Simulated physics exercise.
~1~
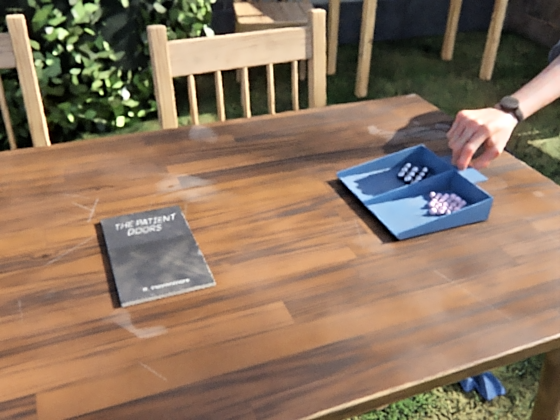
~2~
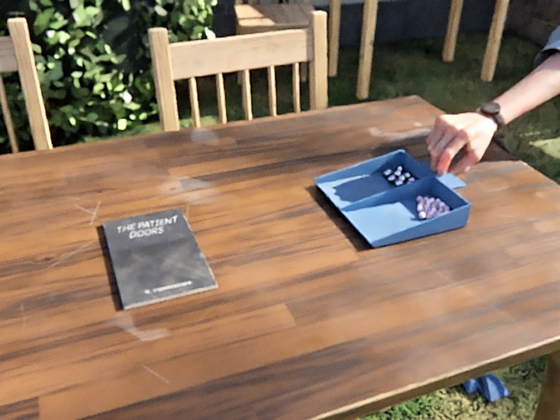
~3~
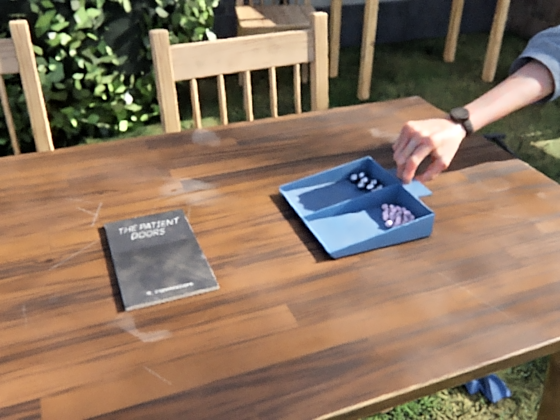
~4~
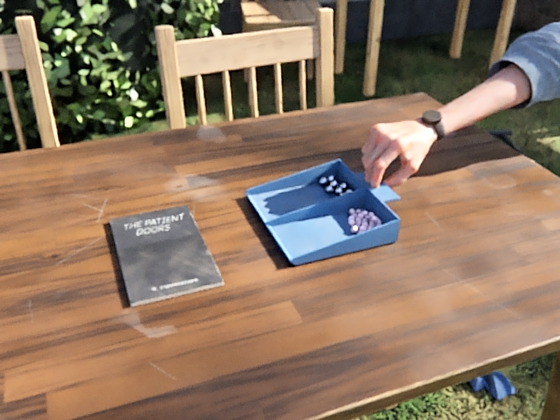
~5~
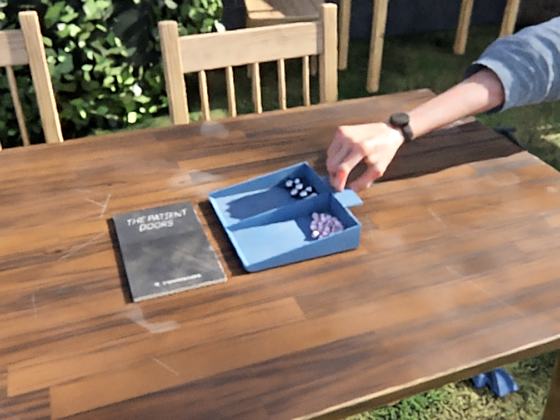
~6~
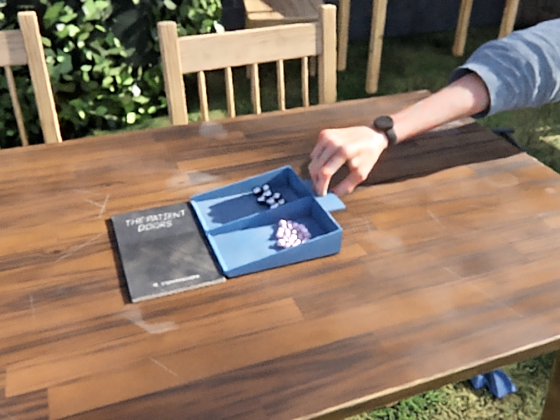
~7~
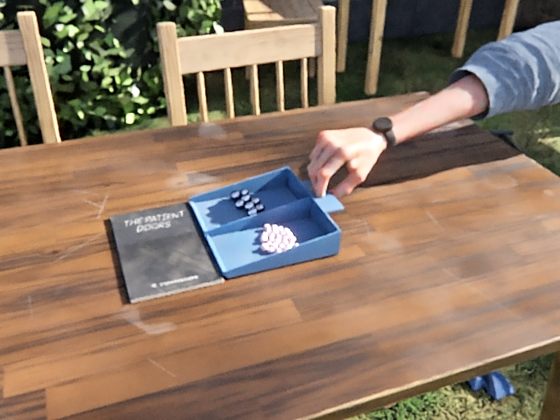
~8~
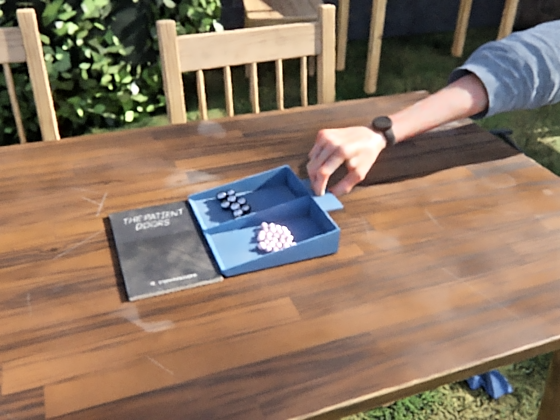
A hand with a dark wristwatch and a grey-blue sleeve holds the tab of a blue divided tray on a wooden table outdoors, seen from above at a slight angle, with wooden chairs and green bushes behind. A thin dark book lies flat at the left. Small dark and white pieces sit in the tray's farther compartment, and a pinkish-white pile sits in the nearer one. The hand pushes the tray left until it stops against the book, which stays put. Both groups slide a little farther left, then rest still inside the tray.
